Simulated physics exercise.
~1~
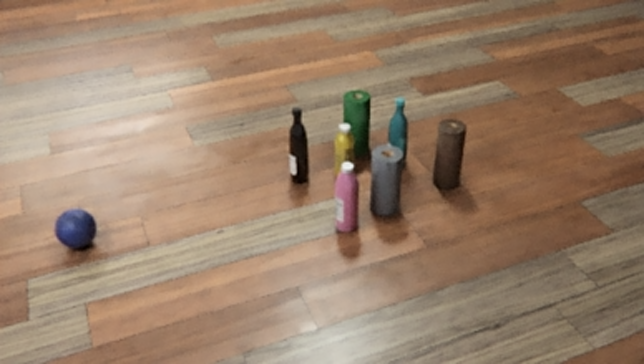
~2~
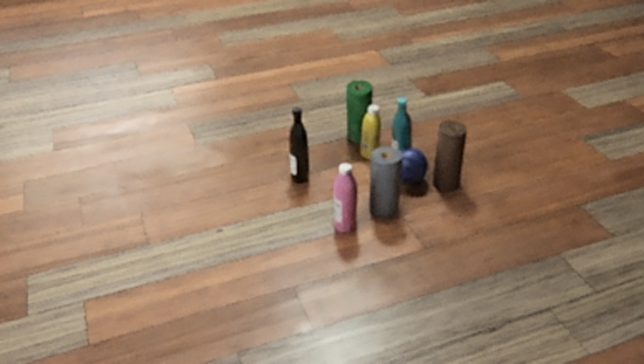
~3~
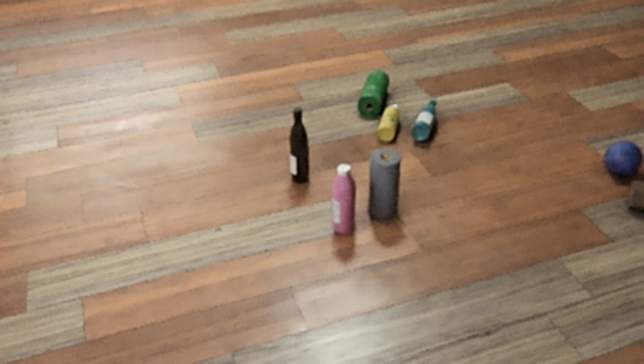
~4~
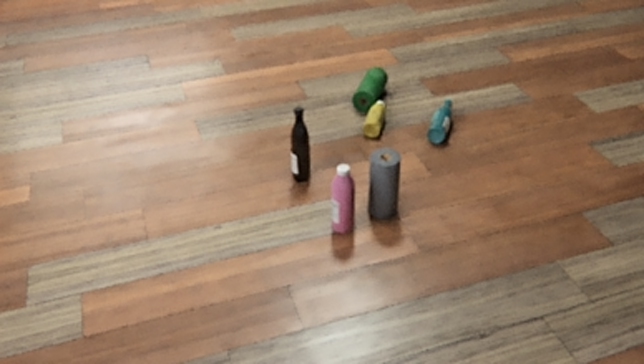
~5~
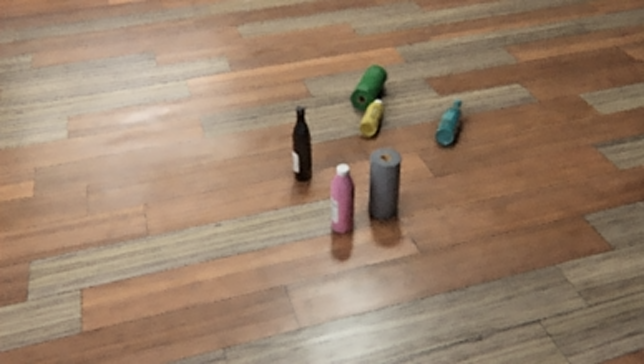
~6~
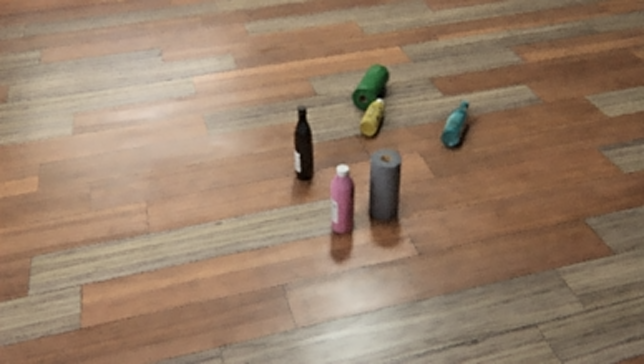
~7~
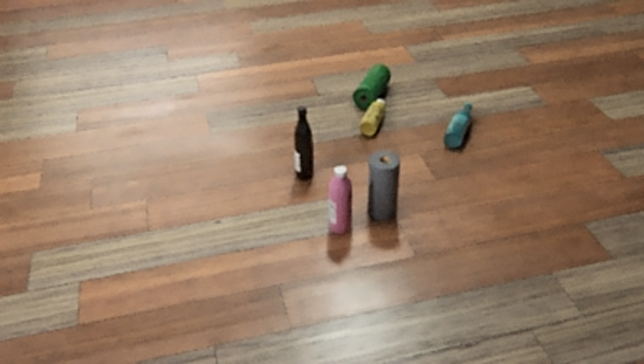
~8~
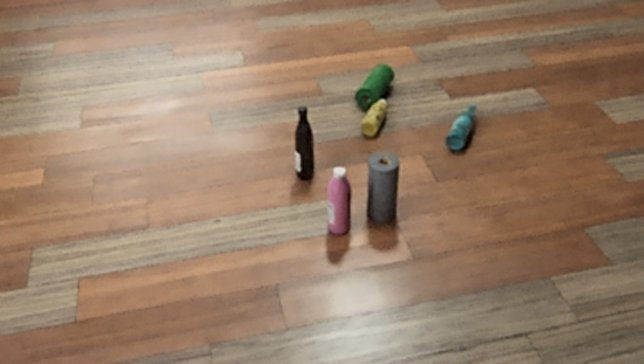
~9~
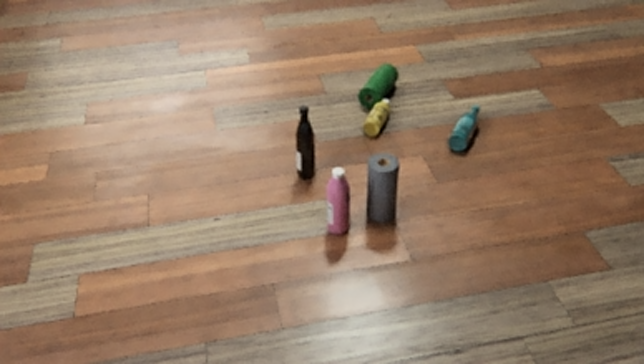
On a wooden floor, a blue ball rolling right through standing bottles and rolls, leaving four toppled or swept away, three upright.
